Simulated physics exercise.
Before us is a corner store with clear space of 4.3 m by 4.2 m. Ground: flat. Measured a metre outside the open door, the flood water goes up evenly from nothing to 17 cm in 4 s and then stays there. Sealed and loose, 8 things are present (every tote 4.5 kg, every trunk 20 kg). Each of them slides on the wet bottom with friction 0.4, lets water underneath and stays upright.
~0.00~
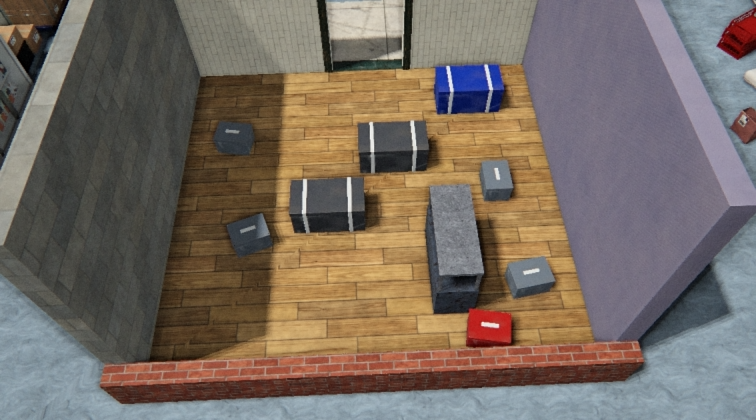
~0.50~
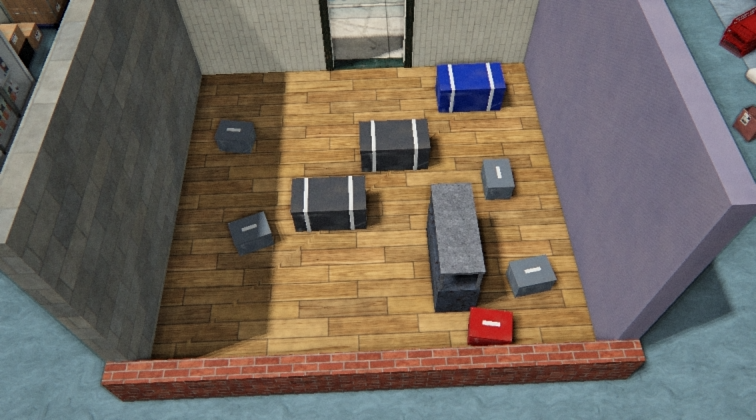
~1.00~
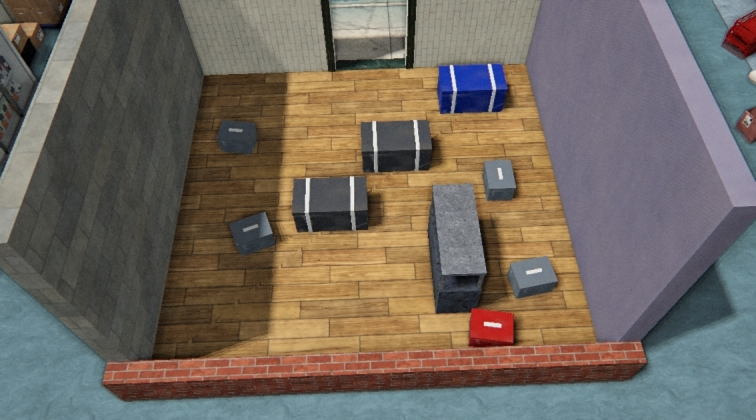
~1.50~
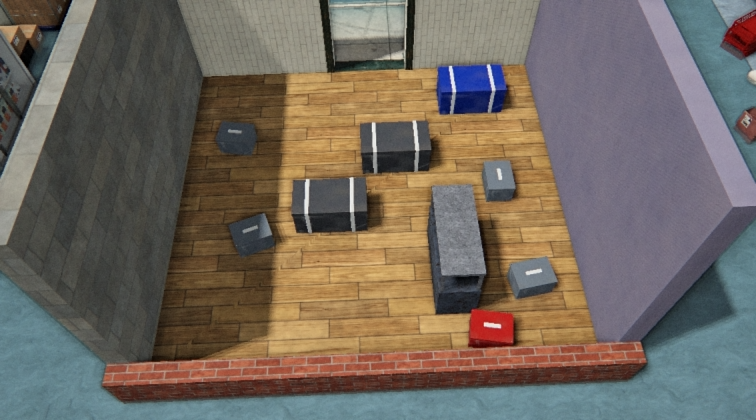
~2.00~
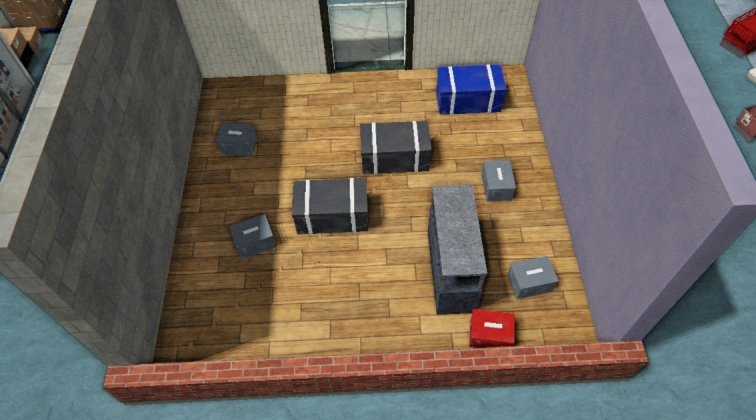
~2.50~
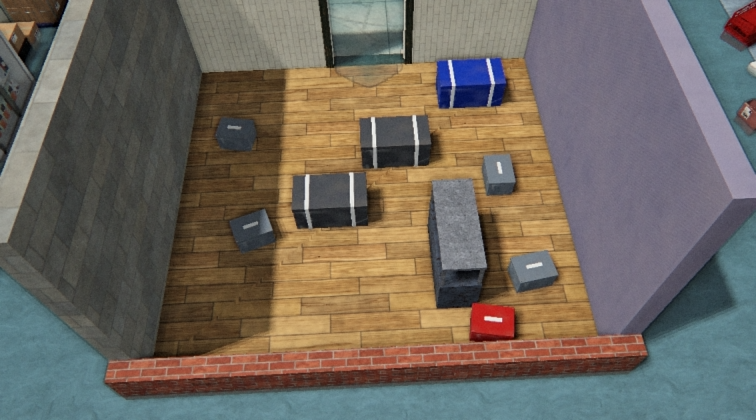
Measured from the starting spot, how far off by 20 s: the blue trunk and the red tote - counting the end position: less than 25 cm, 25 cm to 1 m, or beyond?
Outcome: The blue trunk is slightly displaced, the red tote is far from its start.
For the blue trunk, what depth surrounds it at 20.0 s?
I'd say around 7 cm.
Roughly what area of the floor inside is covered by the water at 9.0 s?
I'd estimate close to 15 m2.
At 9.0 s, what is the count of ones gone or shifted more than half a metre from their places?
The answer is 2.
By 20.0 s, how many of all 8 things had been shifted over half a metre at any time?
7.
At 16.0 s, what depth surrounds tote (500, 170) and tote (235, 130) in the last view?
Roughly 7 and 4 cm.
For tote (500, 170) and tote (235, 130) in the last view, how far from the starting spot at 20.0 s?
In turn: 140 cm, 120 cm.
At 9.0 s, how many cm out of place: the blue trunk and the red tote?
Close to 0 and 0 centimetres by then.
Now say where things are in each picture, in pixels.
The first frame shows the blue trunk at (469, 78), on the bottom; the red tote at (490, 325) rests on the ground; water covers 0.0 m2; 0 of 8 have shifted.
The second frame shows the blue trunk at (471, 76) rests on the ground; the red tote at (491, 324), on the bottom; 0.0 m2 under water; 0 of 8 have shifted.
The third frame shows the blue trunk at (473, 77), on the bottom; the red tote at (492, 325), on the bottom; 0.0 m2 under water; 0 of 8 have shifted.
The fourth frame shows the blue trunk at (472, 78), on the bottom; the red tote at (492, 326) rests on the ground; 0.0 m2 under water; 0 of 8 have shifted.
The fifth frame shows the blue trunk at (471, 78) rests on the ground; the red tote at (493, 326) rests on the ground; 0.0 m2 under water; 0 of 8 have shifted.
The sixth frame shows the blue trunk at (471, 72), on the bottom; the red tote at (493, 320), on the bottom; water covers 0.2 m2; 0 of 8 have shifted.
After 4.0 s the blue trunk is near (471, 72), 0.0 m from its start, aground; the red tote is near (493, 320), 0.0 m from its start, aground; 0 afloat.
After 9.0 s the blue trunk is near (471, 72), 0.0 m from its start, aground; the red tote is near (493, 320), 0.0 m from its start, aground; 1 afloat.
After 16.0 s the blue trunk is near (471, 72), 0.0 m from its start, aground; the red tote is near (305, 250), 2.0 m from its start, afloat; 7 afloat.
After 20.0 s the blue trunk is near (463, 96), 0.4 m from its start, afloat; the red tote is near (207, 309), 2.7 m from its start, afloat; 8 afloat.
